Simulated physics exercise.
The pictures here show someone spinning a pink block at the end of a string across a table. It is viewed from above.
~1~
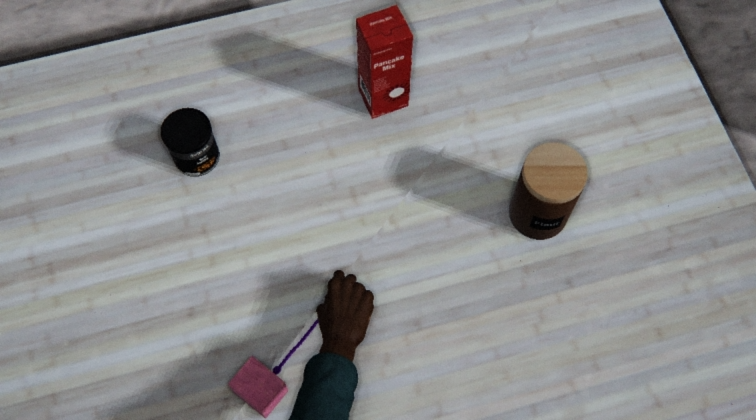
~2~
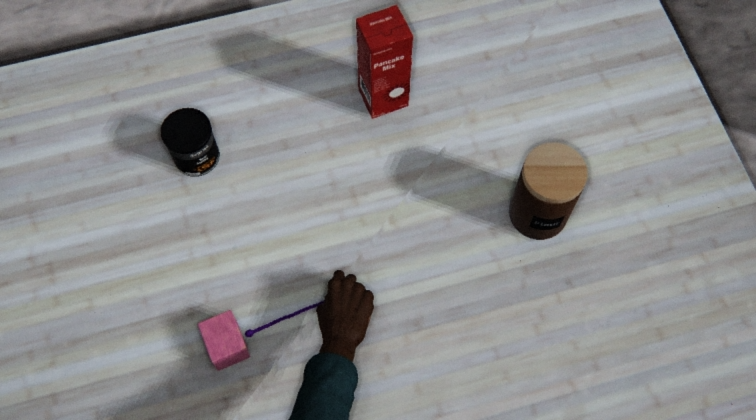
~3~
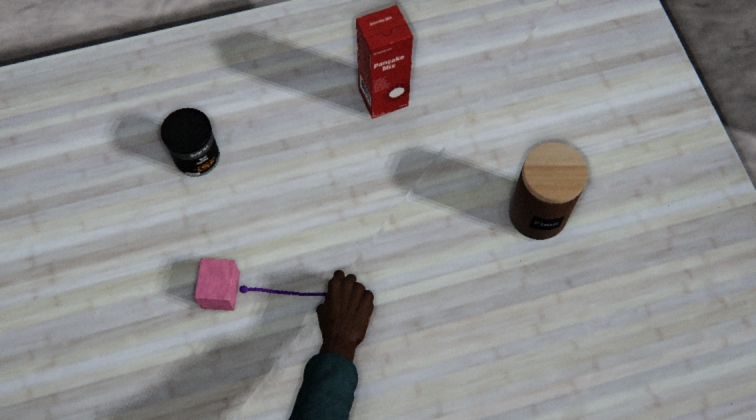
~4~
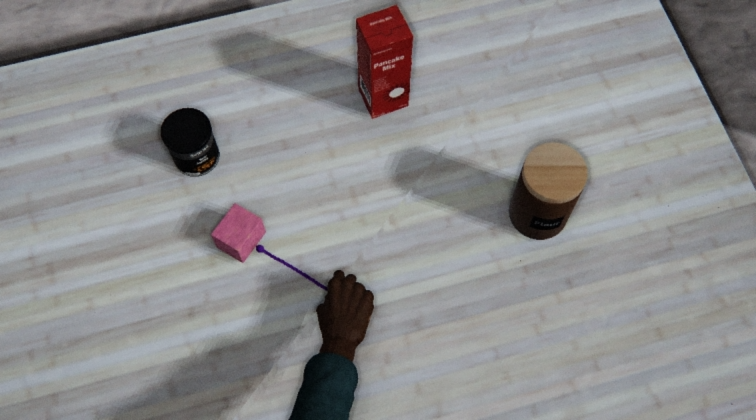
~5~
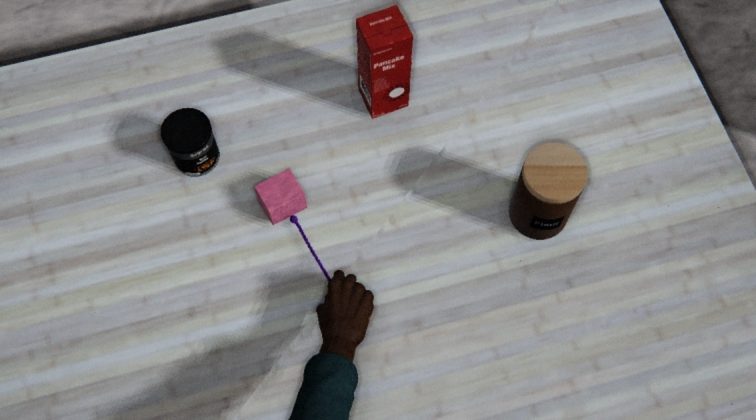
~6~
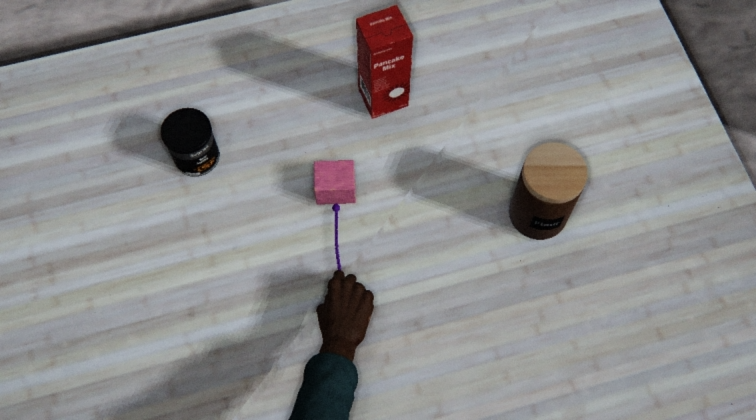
A hand held a purple string and swung a pink block clockwise over a pale wooden table, from the lower left up past a black tin toward the space below a red carton.
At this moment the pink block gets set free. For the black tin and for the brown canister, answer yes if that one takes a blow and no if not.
Black tin: No; brown canister: Yes.
Then, 0.08 s past the final frame, block near (441, 194).
Then, 0.20 s past the final frame, block near (488, 200); brown canister tapped.
When it is over, block near (488, 200); brown canister tapped. The black tin escapes it and the brown canister is struck.
